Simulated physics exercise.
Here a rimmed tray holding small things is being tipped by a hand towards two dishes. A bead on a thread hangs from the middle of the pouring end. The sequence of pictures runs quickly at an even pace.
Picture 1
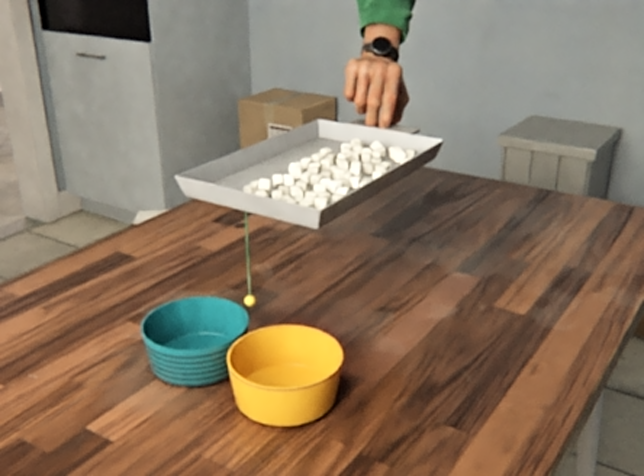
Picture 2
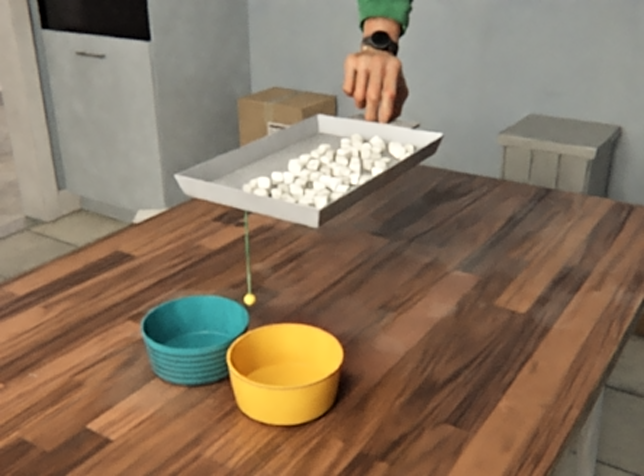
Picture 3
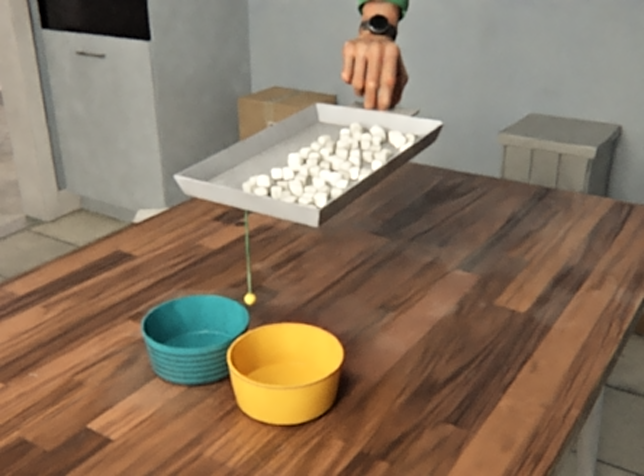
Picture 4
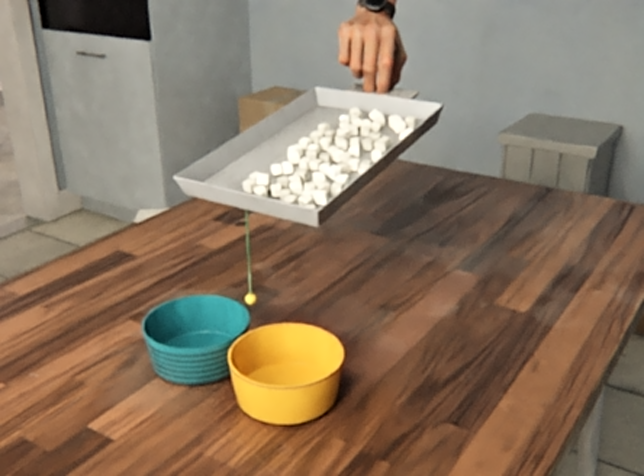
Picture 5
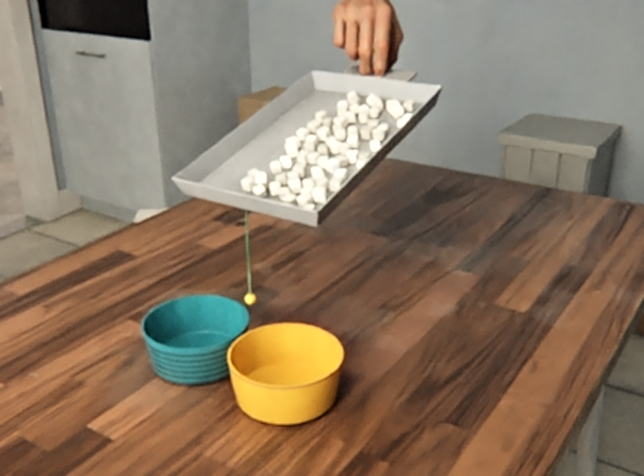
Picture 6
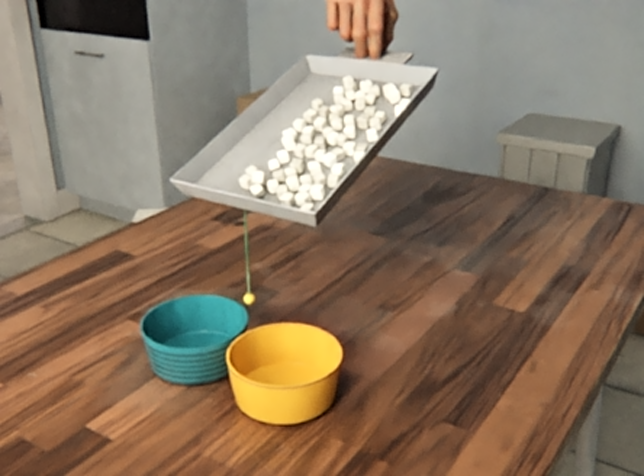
Above a wooden table with a teal bowl and a yellow bowl on it, a hand steadily raised the back of a metal tray of small white cubes, tilting it while a yellow bead hung beneath.
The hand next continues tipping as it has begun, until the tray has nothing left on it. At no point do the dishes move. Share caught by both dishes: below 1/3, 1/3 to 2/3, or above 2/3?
Between the two of them they take in a share bigger than two thirds.
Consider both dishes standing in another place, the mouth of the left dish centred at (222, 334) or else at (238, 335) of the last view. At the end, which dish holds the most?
The one on the left side; the one on the left side.
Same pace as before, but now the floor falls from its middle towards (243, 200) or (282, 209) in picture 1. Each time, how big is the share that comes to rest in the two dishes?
The first gives 70 %, the second 90 %.
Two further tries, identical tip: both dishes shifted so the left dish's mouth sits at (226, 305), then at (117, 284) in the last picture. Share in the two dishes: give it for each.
I'd expect some 20 percent, and then some 50 percent.
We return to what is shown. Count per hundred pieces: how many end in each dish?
Result - left dish: 60 %; right dish: 30 %.
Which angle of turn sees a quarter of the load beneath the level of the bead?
Somewhere around 105 degrees.
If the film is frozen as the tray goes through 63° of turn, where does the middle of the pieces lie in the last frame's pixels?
The middle of the pieces shows up near (261, 176).
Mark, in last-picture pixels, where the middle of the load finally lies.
Around (205, 363).
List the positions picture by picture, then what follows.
The first frame shows corners of the pouring end near (184, 175) and (317, 207), level; middle of the load near (339, 175), sugar cubes; left dish near (160, 362); right dish near (251, 400); bead on its thread near (250, 301).
The second frame shows corners of the pouring end near (184, 175) and (317, 206), level; middle of the load near (339, 171).
The third frame shows corners of the pouring end near (183, 175) and (316, 206), tipped barely, level across its low end; middle of the load near (338, 165).
The fourth frame shows corners of the pouring end near (182, 175) and (316, 206), tipped a little, level across its low end; middle of the load near (338, 156).
The fifth frame shows corners of the pouring end near (181, 176) and (314, 207), tipped a little, level across its low end; middle of the load near (336, 147).
The sixth frame shows corners of the pouring end near (178, 177) and (312, 208), tipped clearly, level across its low end; middle of the load near (333, 139); left dish near (159, 361); right dish near (250, 398).
Shortly afterwards, tray tipped steeply; the whole lot on the tray.
Next, tray tipped past a quarter turn; the bulk on the tray; only a few in the right dish; a little in the left dish; only a few outside both; a little in the air.
Some moments later, tray tipped past a quarter turn; near a third in the right dish; near half in the left dish; a little outside both.
In the end, tray tipped past a quarter turn; near a third in the right dish; near half in the left dish; a little outside both.
